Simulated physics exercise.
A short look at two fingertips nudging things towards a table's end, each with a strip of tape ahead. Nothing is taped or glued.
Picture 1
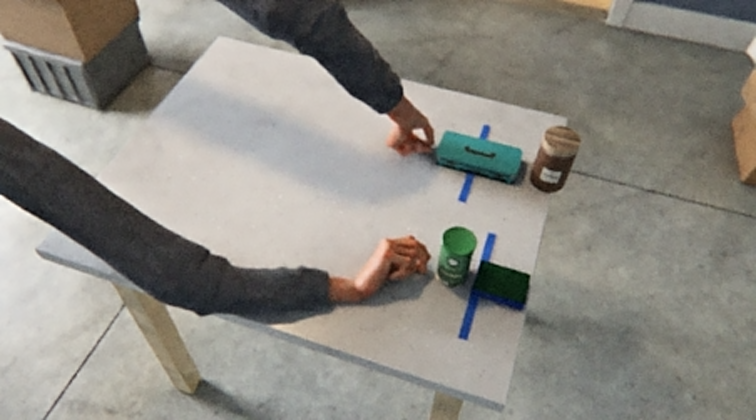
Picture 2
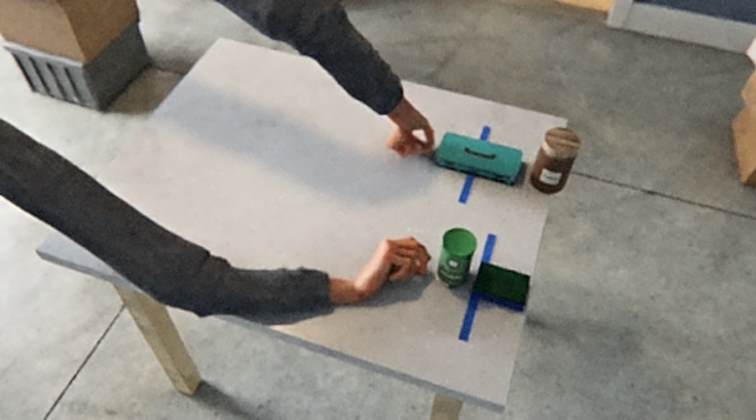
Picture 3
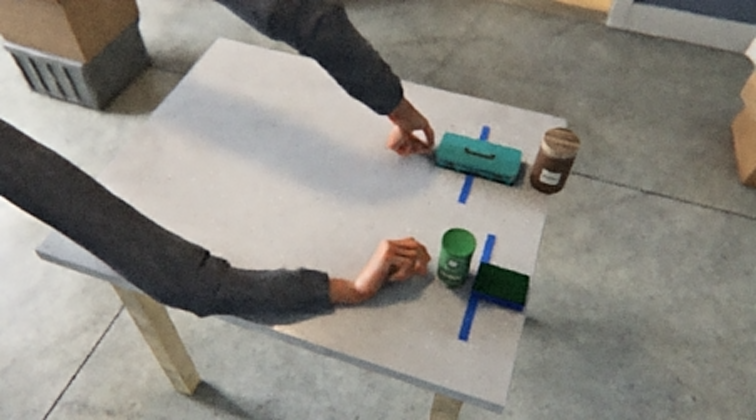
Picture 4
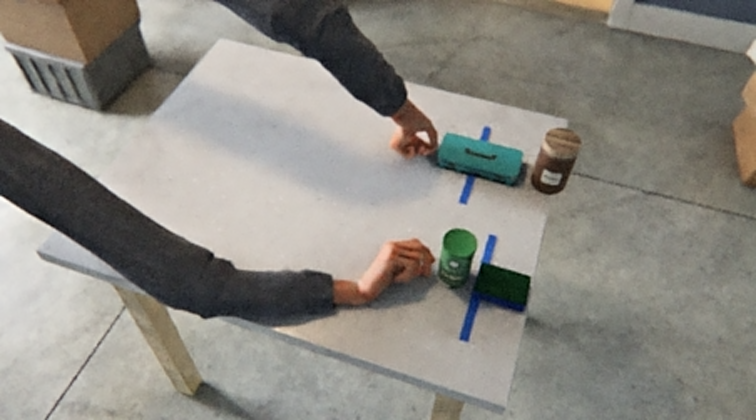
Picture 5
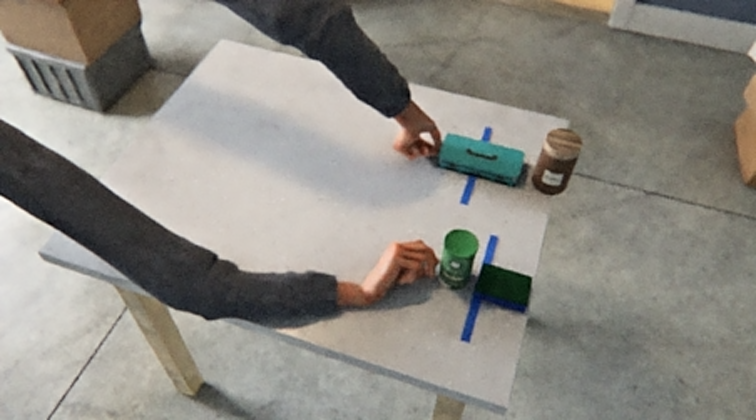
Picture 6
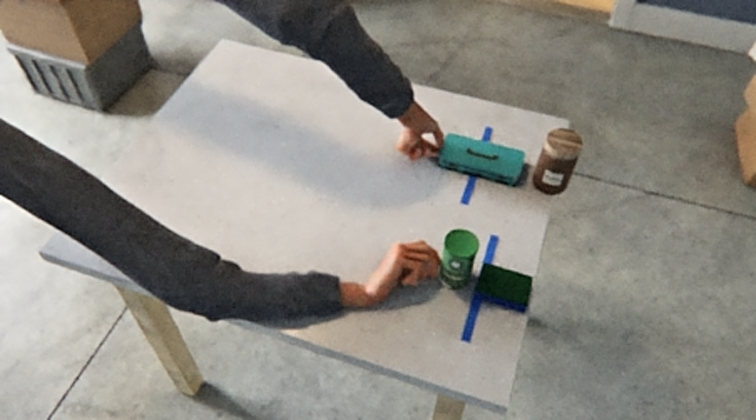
Two hands barely nudging a turquoise case and a green tin rightward on a grey table, beside a brown jar and sponge.
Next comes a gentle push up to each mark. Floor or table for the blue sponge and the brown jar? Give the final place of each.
Final places: Blue sponge - on the floor; brown jar - on the floor.
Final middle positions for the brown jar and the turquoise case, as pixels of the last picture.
So the brown jar finishes at (601, 373), and the turquoise case finishes at (522, 170).
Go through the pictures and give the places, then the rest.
The first picture shows blue sponge (501, 285); brown jar (554, 160); turquoise case (479, 157).
The second picture shows brown jar (555, 161); green tin (456, 260).
The third picture shows blue sponge (501, 286); turquoise case (478, 159).
The fourth picture shows brown jar (555, 162); green tin (456, 260).
The fifth picture shows blue sponge (504, 287); turquoise case (480, 160).
The sixth picture shows blue sponge (504, 287); brown jar (557, 162); green tin (458, 261).
Then, 1.14 s after the last picture, blue sponge moved about its own width near (535, 296); brown jar tipped 57° from how it was near (594, 199).
Then, 1.42 s after the last picture, blue sponge on its side near (541, 320); brown jar falling near (565, 354).
Then, 1.60 s after the last picture, blue sponge falling near (515, 397); brown jar down below near (601, 373).
By the end, the blue sponge goes over the edge; the brown jar goes over the edge, near (601, 373).
